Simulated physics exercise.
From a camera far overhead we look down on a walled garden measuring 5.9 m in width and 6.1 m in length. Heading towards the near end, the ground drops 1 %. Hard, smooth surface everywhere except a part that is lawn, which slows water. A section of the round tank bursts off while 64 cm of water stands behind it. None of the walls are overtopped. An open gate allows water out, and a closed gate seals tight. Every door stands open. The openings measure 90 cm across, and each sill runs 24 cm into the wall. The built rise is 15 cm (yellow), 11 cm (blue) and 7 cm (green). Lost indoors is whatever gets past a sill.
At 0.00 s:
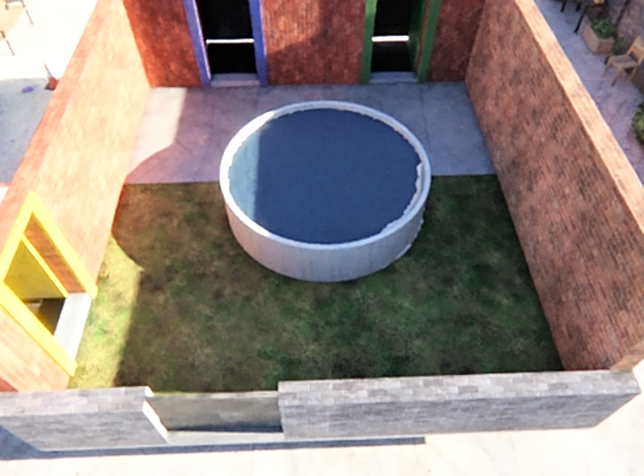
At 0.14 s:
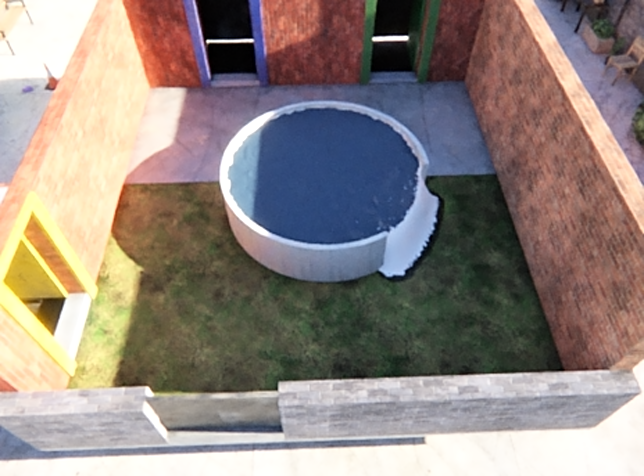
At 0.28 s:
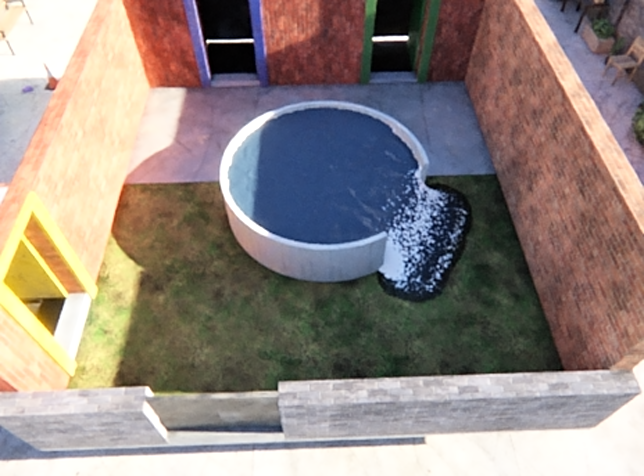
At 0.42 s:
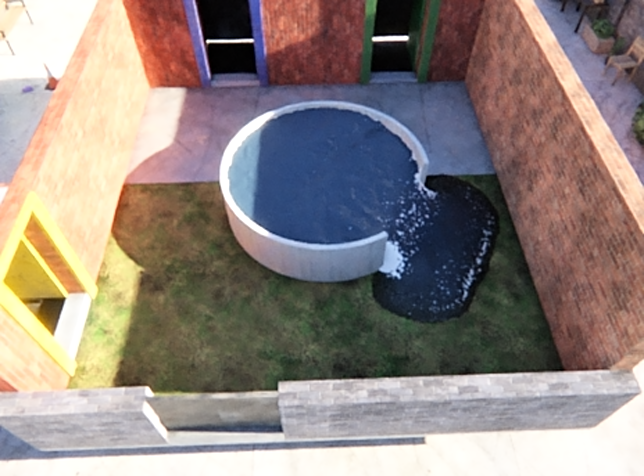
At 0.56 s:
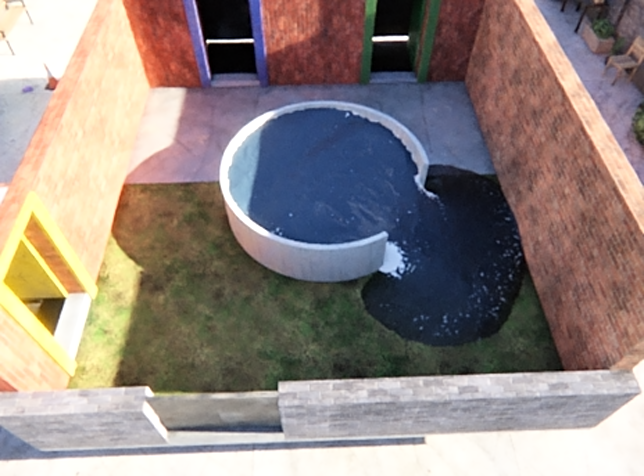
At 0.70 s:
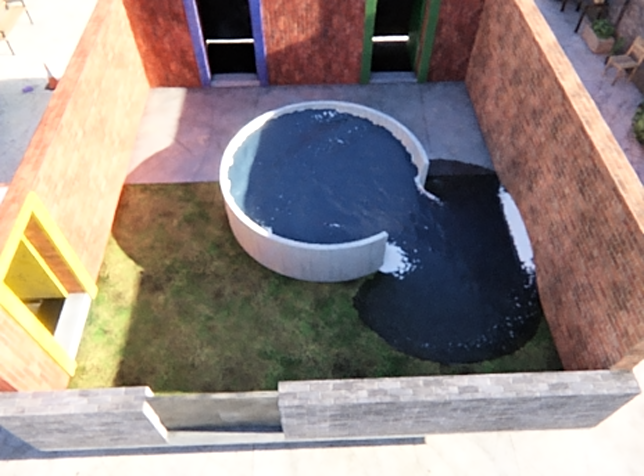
A round, pale tank of dark water stands in a walled garden of brick and grey stone, seen from high above by a still camera. Patchy green lawn covers the near ground below a paved strip, with blue and green doorways behind and a yellow opening at left. The tank's right side breaks open, and water pours out with white foam, spreading across the grass to the right-hand wall.
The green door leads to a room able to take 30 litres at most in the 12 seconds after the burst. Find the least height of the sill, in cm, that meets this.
The sill would need to be roughly 8 cm high.
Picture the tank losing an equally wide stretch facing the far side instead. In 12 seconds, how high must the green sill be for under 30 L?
Then the minimum is about 21 cm.
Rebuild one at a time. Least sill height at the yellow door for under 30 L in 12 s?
I'd raise yellow to close to 13.5 cm.
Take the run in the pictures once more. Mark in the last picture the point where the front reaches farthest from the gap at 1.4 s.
Near pixel (564, 401).
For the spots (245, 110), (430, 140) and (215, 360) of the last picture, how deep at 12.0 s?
The three readings, in order, are 13, 6 and 13 cm.
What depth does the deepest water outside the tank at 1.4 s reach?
43 cm.
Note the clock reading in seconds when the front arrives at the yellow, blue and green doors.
Yellow at 4.5 s, blue at 4.5 s, green at 2.8 s.
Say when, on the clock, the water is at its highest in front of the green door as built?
At roughly 3.4 s.
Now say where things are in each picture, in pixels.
In the first picture, the round tank at (325, 170) is whole and still, 64 cm deep; the green door at (399, 33) is dry.
In the second picture, water pours out at (413, 223) and has run 0.3 m, to (439, 203); about 9 cm deep outside, 64 cm at the back.
In the third picture, the gap is at (413, 226), the front 0.8 m out at (433, 292); the back of the round tank holds 64 cm.
In the fourth picture, water pours out at (413, 227) and has run 1.1 m, to (459, 307); about 9 cm deep outside, 64 cm at the back.
In the fifth picture, the front is at (492, 327), 1.6 m from the gap at (413, 227); 4.2 m2 of floor is wet, 64 cm left at the back.
In the sixth picture, water pours out at (413, 227) and has run 2.0 m, to (533, 322); about 7 cm deep outside, 64 cm at the back; the green door at (399, 33), 3.6 m from the gap, is still 2.3 m from the nearest water.
After 1.4 s water covers 20 % of the floor, deepest (43 cm) near (514, 249); it has not reached the green door.
After 3.0 s water covers 45 % of the floor, deepest (42 cm) near (564, 401); 8 cm at the green door, 0 litres in over its 7 cm sill.
After 12.0 s water covers 95 % of the floor, deepest (16 cm) near (253, 151); 6 cm at the green door, 45 litres in over its 7 cm sill.
At the green door as built, the water arrived by 2.9 s and peaked near 13 cm at 3.4 s.
With a sill of 6.5 cm, 54 litres would have come in within the 12 s; with 9 cm, 18 litres. So under 30 litres takes about 8 cm.
